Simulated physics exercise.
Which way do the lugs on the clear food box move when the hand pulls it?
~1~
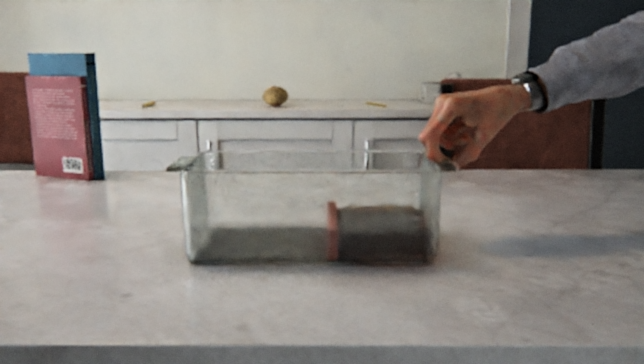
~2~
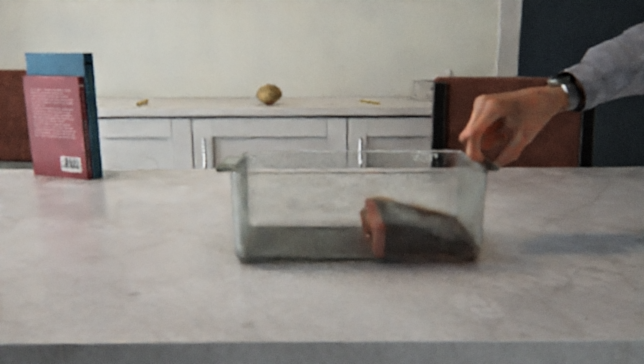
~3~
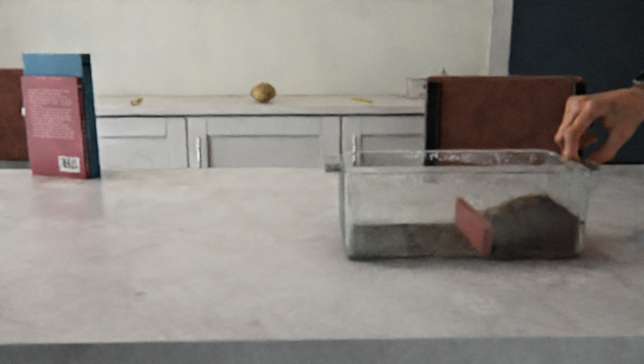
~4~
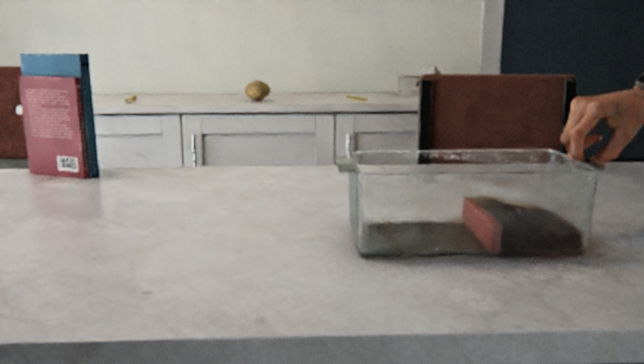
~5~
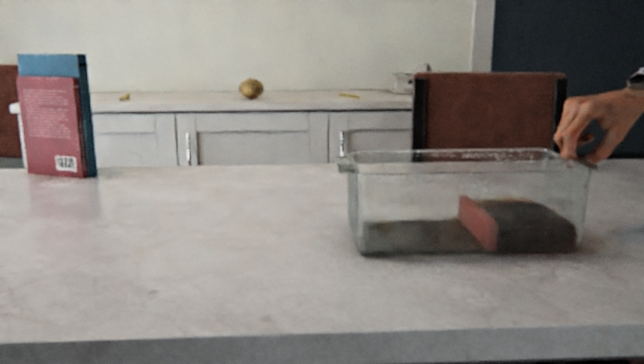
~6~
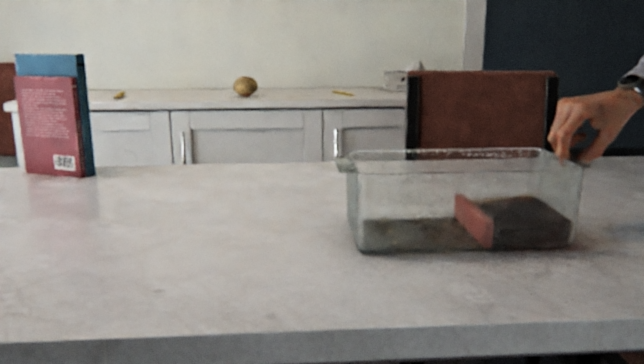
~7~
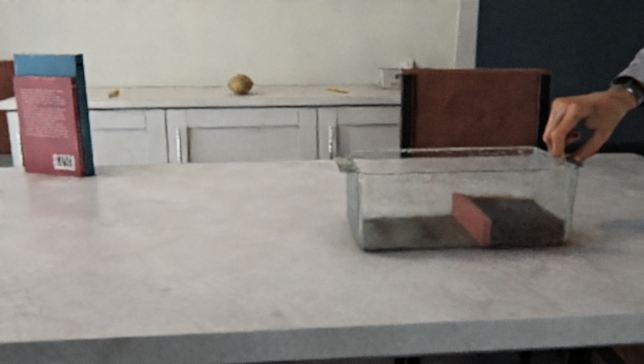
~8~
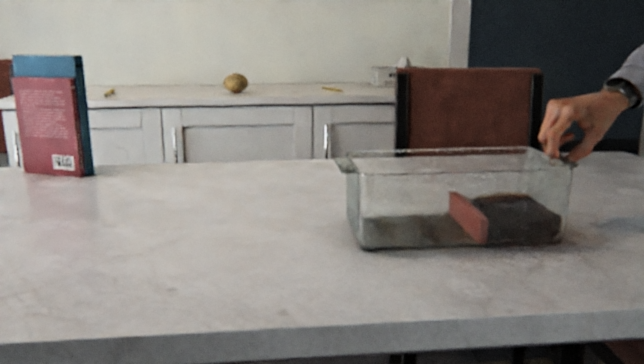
The lugs move to the right along with the food box.
